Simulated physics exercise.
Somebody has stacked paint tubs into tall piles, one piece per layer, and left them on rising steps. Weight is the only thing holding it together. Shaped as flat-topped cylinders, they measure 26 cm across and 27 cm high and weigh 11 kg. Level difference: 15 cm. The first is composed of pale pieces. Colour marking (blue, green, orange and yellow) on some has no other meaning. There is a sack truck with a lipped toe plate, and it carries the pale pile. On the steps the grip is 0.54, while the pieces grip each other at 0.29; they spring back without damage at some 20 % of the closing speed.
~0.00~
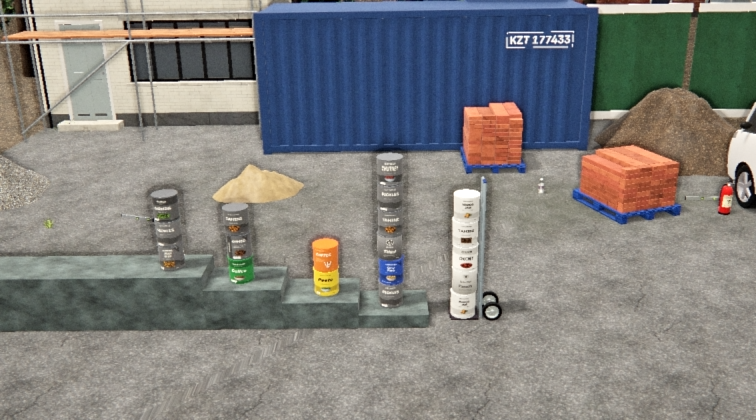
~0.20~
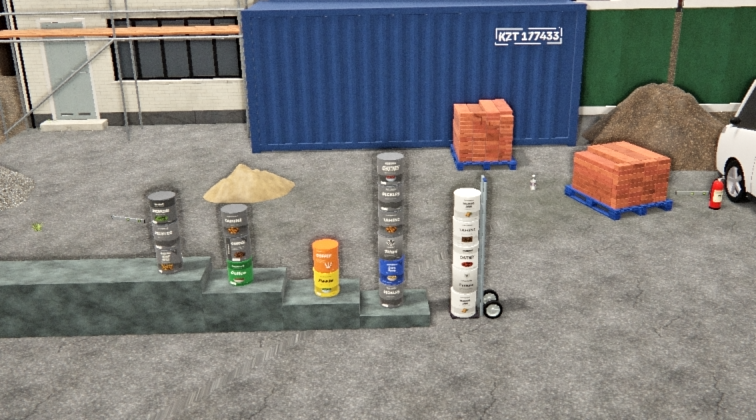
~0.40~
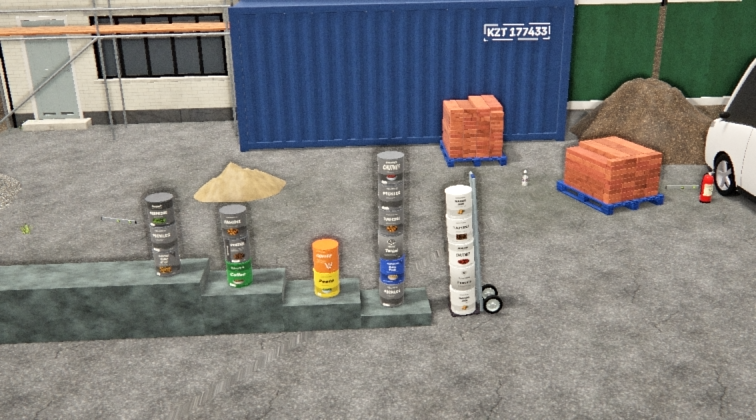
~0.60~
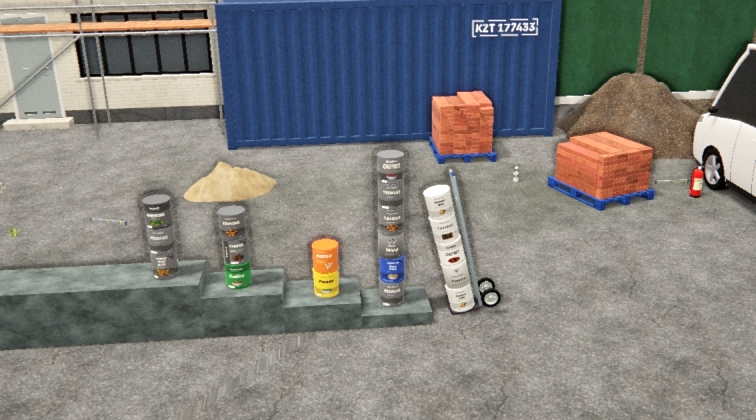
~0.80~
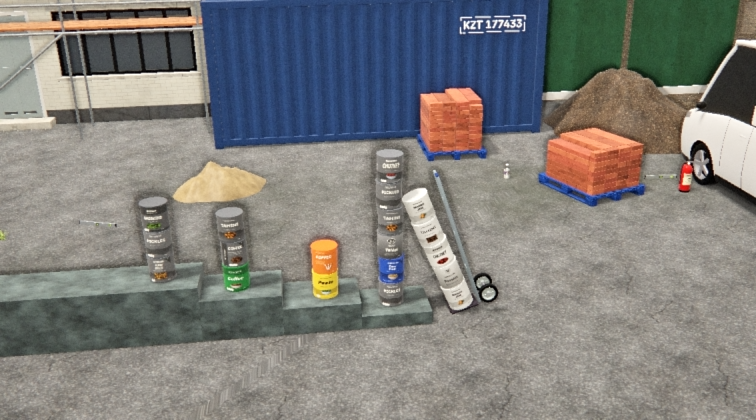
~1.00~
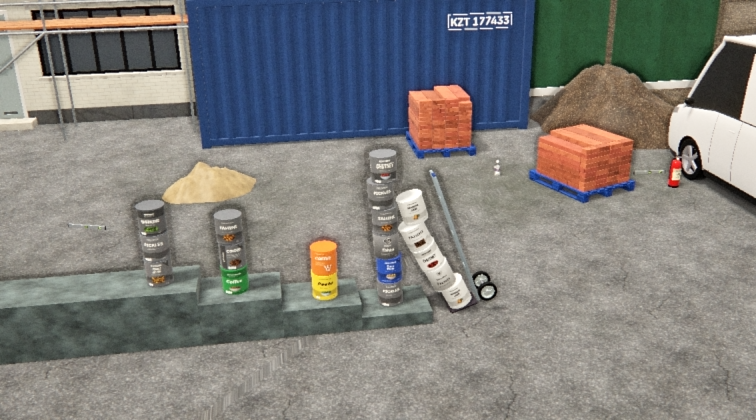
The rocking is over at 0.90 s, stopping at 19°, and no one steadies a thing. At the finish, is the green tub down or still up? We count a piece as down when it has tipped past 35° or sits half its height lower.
It is still up.
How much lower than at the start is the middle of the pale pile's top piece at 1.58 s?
Roughly 20 cm.
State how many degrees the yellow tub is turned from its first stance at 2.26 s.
Something like 0°, more or less.
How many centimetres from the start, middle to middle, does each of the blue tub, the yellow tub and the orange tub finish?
Shift in cm - blue: 50; yellow: 0; orange: 30.
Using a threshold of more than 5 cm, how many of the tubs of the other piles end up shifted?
The number is 10.
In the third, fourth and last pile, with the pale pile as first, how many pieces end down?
From the third pile 1, from the fourth pile 2 and from the last pile 0.
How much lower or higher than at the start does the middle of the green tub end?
Lower by close to 0 cm.
By 1.58 s, 5 of the pale pile down; none of the 14 other tubs down, 6 disturbed; green tub unmoved; blue tub tilted 20°.
By 2.26 s, 4 of the pale pile down; 4 of the 14 other tubs down; green tub tilted 9°; orange tub tilted 36°.
By 3.14 s, 4 of the pale pile down; 8 of the 14 other tubs down; green tub unmoved; orange tub tilted 68°, 17 cm lower.
By 3.96 s, 4 of the pale pile down; 8 of the 14 other tubs down; green tub unmoved; blue tub on its side.
When it is over (4.7 s), 4 of the pale pile down; 8 of the 14 other tubs down; green tub unmoved; blue tub on its side; orange tub tilted 68°, 17 cm lower. In pixels of the last frame, middles, green tub near (236, 277), blue tub near (353, 270).
